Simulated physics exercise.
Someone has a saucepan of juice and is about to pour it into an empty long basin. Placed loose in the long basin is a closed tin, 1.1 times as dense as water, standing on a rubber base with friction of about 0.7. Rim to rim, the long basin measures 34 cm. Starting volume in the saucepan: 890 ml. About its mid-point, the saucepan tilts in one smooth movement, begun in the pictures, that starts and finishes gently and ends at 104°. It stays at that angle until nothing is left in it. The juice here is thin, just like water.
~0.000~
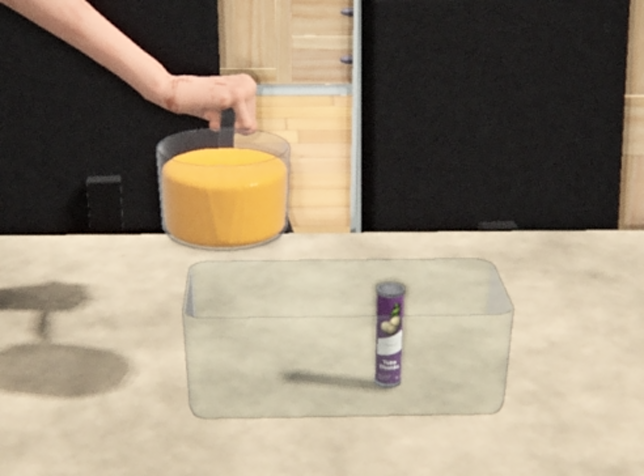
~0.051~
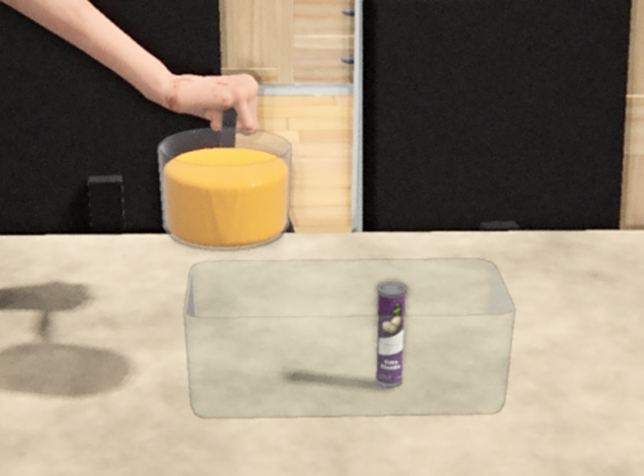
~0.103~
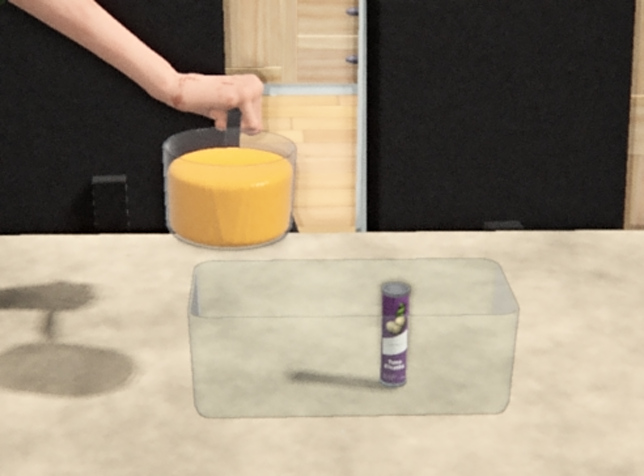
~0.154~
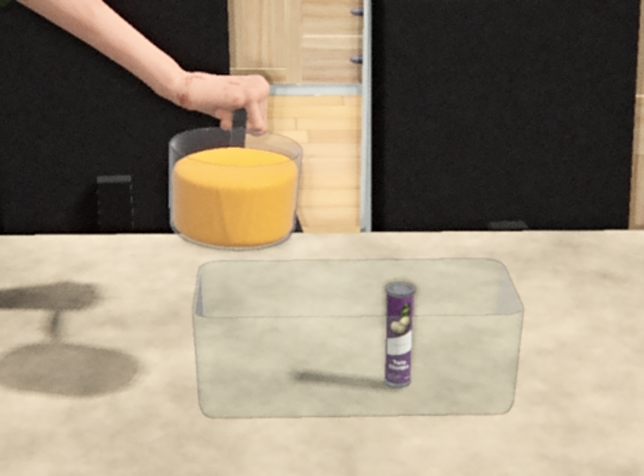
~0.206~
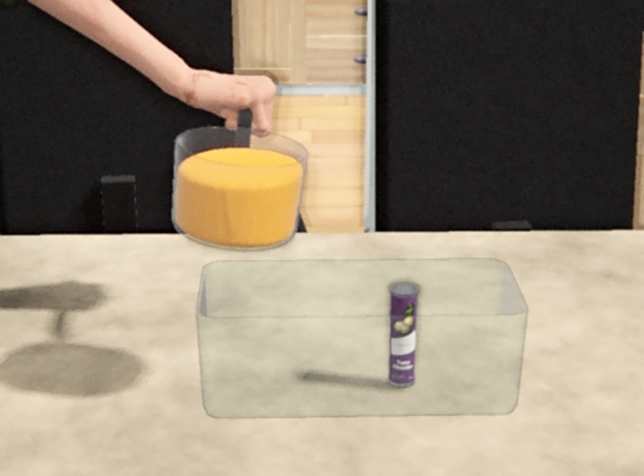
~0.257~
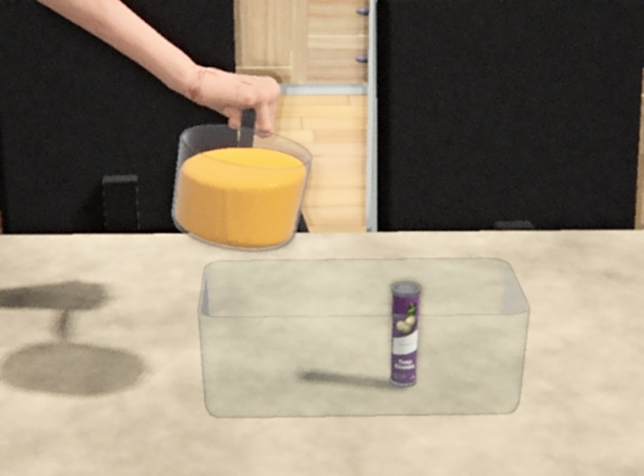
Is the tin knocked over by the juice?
It is not upset.
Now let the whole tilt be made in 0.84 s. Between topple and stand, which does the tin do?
The tin keeps standing.
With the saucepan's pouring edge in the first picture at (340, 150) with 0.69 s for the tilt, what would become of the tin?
Then it tips over.
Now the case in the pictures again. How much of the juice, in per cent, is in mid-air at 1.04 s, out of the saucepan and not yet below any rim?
About 10 per cent.
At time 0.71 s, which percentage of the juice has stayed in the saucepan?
Roughly 76 %.
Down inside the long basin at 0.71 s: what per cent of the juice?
At that time the basin holds about 6 per cent of the liquid.
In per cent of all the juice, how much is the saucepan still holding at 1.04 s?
Close to 20 in a hundred.
After 0.71 s the tilt is 62° and 75 per cent is still to pour; the tin stands where it began.
After 1.04 s the tilt is 96° and 20 per cent is still to pour; the tin stands 1 cm from where it began.
After 1.39 s the tilt is 104° and 1 per cent is still to pour; the tin stands where it began.
After 1.77 s the tilt is 104° and 0 per cent is still to pour; the tin stands 1 cm from where it began.
In the end the tin stands 1 cm from where it began.
